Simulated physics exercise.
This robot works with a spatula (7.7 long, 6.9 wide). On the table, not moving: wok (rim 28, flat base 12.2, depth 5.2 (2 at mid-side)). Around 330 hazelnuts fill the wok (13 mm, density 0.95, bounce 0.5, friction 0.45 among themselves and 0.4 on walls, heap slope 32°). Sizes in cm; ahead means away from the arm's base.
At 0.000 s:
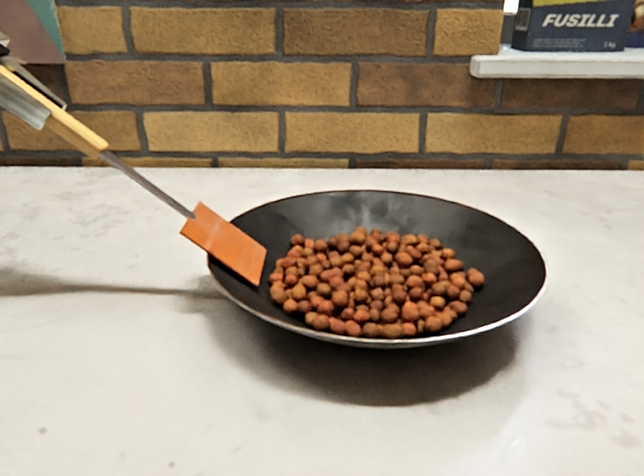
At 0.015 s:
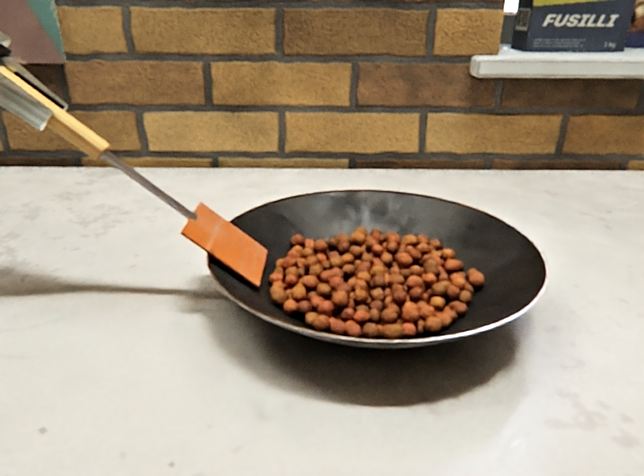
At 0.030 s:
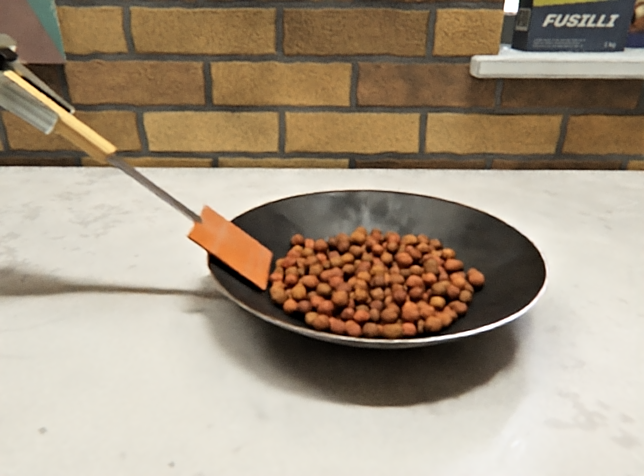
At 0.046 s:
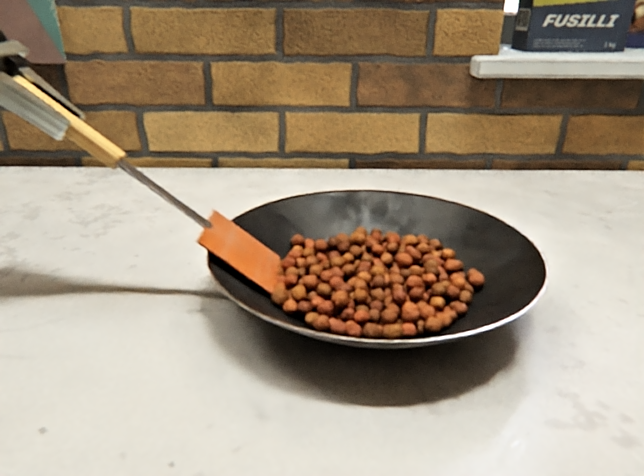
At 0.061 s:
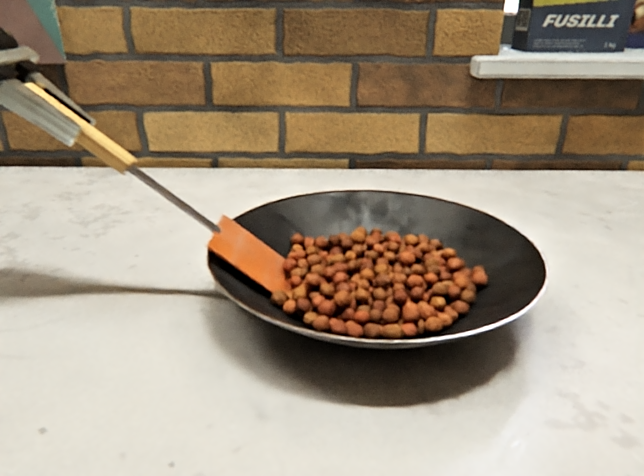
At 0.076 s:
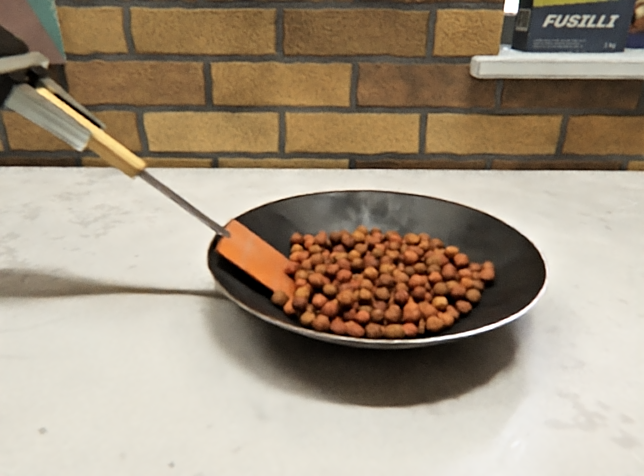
A pale, marbled countertop in front of a tan and brown brick wall is seen from a fixed, slightly raised viewpoint. A black wok holding a heap of reddish-brown hazelnuts sits near the centre, with a box marked "FUSILLI" on a white ledge at upper right. From the left, a robot's orange spatula slides slowly down and right inside the wok, nudging the heap slightly rightward.
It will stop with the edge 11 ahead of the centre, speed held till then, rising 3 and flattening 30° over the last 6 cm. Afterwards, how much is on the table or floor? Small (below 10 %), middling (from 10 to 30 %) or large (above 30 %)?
On the table or floor the share is middling, from 10 to 30 %.
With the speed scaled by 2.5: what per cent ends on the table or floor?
About 45 per cent.
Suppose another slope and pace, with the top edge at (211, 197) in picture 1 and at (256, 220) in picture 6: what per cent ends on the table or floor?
Some 30 per cent.
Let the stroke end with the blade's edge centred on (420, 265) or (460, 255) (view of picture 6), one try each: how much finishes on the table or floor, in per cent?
About 0 and 0 per cent.
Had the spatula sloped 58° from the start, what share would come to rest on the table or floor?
In that case some 20 per cent.
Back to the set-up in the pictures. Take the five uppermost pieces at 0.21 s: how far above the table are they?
Roughly 5 cm.
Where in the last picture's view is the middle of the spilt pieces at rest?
At about (611, 297).
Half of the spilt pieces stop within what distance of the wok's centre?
Some 24 cm.
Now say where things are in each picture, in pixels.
In the first frame, spatula top edge at (190, 216), sloping 40°; upper third of the load around (377, 271), from x 275 to 475, top at y 235; 326 in the wok.
In the second frame, spatula top edge at (191, 216), sloping 40°; upper third of the load around (377, 271), from x 275 to 475, top at y 235.
In the third frame, spatula top edge at (197, 219), sloping 40°; upper third of the load around (377, 271), from x 275 to 475, top at y 235.
In the fourth frame, spatula top edge at (206, 224), sloping 40°; upper third of the load around (377, 271), from x 280 to 475, top at y 235.
In the fifth frame, spatula top edge at (215, 229), sloping 40°; upper third of the load around (370, 269), from x 280 to 480, top at y 235.
In the sixth frame, spatula top edge at (224, 233), sloping 40°; upper third of the load around (373, 266), from x 280 to 485, top at y 230; 326 in the wok.
By 0.21 s, sloping 40°, highest piece 5 above the table; 326 in the wok.
By 0.35 s, sloping 32°, highest piece 6 above the table; 326 in the wok.
By 0.62 s, sloping 10°, highest piece 7 above the table; 275 in the wok, 44 on the table or floor, 7 on the blade or in flight.
By 1.67 s, sloping 10°, highest piece 5 above the table; 273 in the wok, 53 on the table or floor.
Final count, 273 in the wok, 53 on the table or floor. That is 16 % on the table or floor.
